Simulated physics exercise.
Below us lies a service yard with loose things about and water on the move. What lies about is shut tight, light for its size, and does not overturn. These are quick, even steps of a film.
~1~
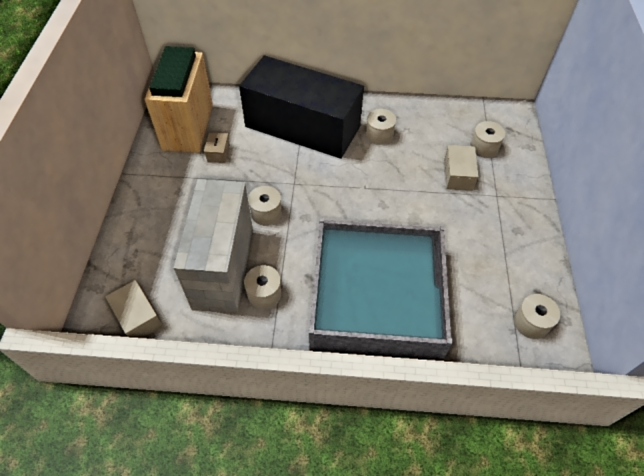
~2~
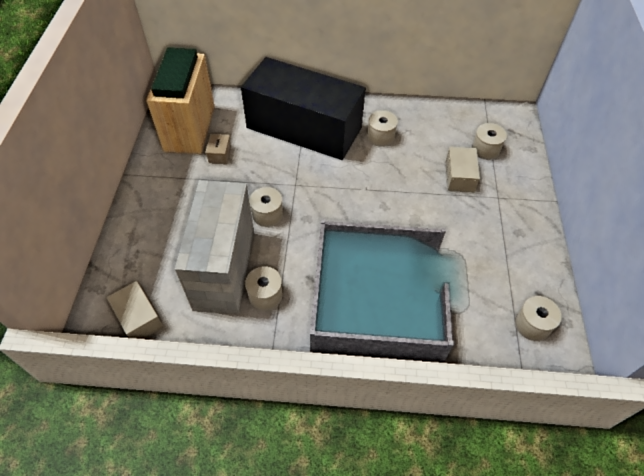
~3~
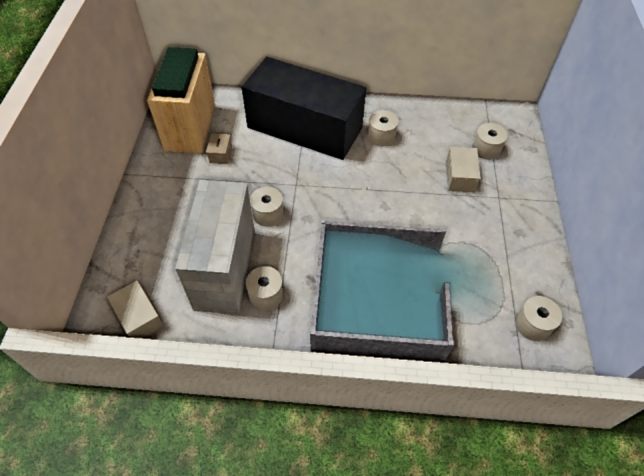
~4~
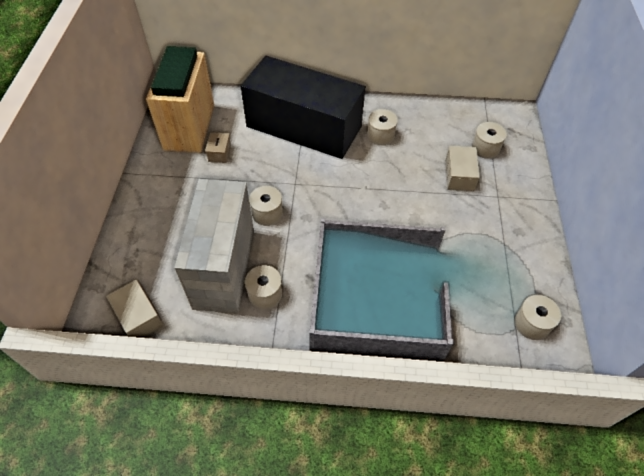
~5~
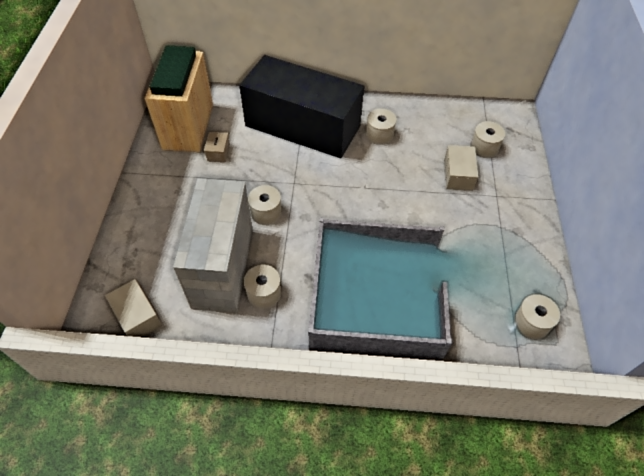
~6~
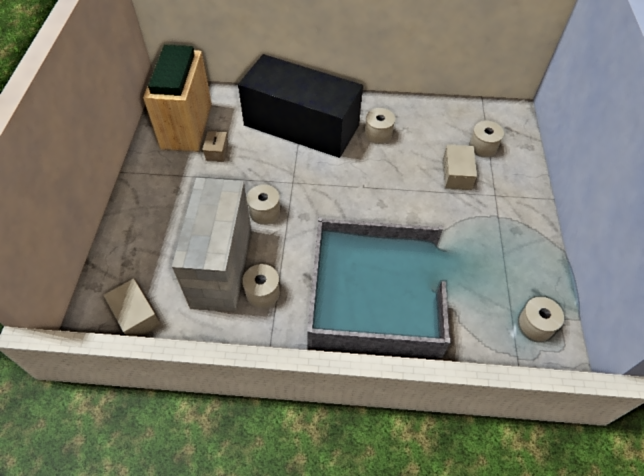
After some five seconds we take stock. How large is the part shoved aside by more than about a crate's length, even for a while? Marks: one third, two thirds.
That comes to less than a third.
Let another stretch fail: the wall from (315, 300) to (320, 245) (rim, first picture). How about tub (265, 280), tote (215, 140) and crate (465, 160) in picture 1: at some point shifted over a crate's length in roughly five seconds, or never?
In turn: Swept aside, not that far, less than that.
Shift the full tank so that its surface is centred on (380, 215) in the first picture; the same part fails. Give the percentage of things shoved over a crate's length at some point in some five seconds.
Close to 40 %.
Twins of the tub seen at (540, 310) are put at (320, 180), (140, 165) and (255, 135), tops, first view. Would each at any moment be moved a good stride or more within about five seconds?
One after the other: Under that, no, not that far.
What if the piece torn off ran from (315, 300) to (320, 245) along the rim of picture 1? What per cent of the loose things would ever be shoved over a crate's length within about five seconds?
I make it 40 per cent.
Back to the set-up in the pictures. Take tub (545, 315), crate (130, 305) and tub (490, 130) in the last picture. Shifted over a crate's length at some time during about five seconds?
In turn: Moved that far, no, pushed that far.
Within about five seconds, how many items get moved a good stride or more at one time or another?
The number is 2.
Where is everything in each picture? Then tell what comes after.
A tub at (541, 311), on the bottom; a tub at (263, 281) rests on the ground; 0 of 8 have shifted, in the first picture.
A tub at (543, 313), on the bottom; a tub at (264, 282) rests on the ground; 0 of 8 have shifted, in the second picture.
A tub at (543, 313) rests on the ground; a tub at (264, 282), on the bottom; 0 of 8 have shifted, in the third picture.
A tub at (542, 312) rests on the ground; a tub at (263, 281), on the bottom; 0 of 8 have shifted, in the fourth picture.
A tub at (541, 311), on the bottom; a tub at (262, 280), on the bottom; 0 of 8 have shifted, in the fifth picture.
A tub at (545, 314) rests on the ground, close to its start; a tub at (261, 280), on the bottom; 1 of 8 have shifted, in the sixth picture.
A moment on, 0 of 8 are well off their spots; 0 afloat.
Next, 1 of 8 are well off their spots; 1 afloat.
Later, 2 of 8 are well off their spots; 1 afloat.
In the end, 2 of 8 are well off their spots, and 2 have been at some point; 1 afloat.
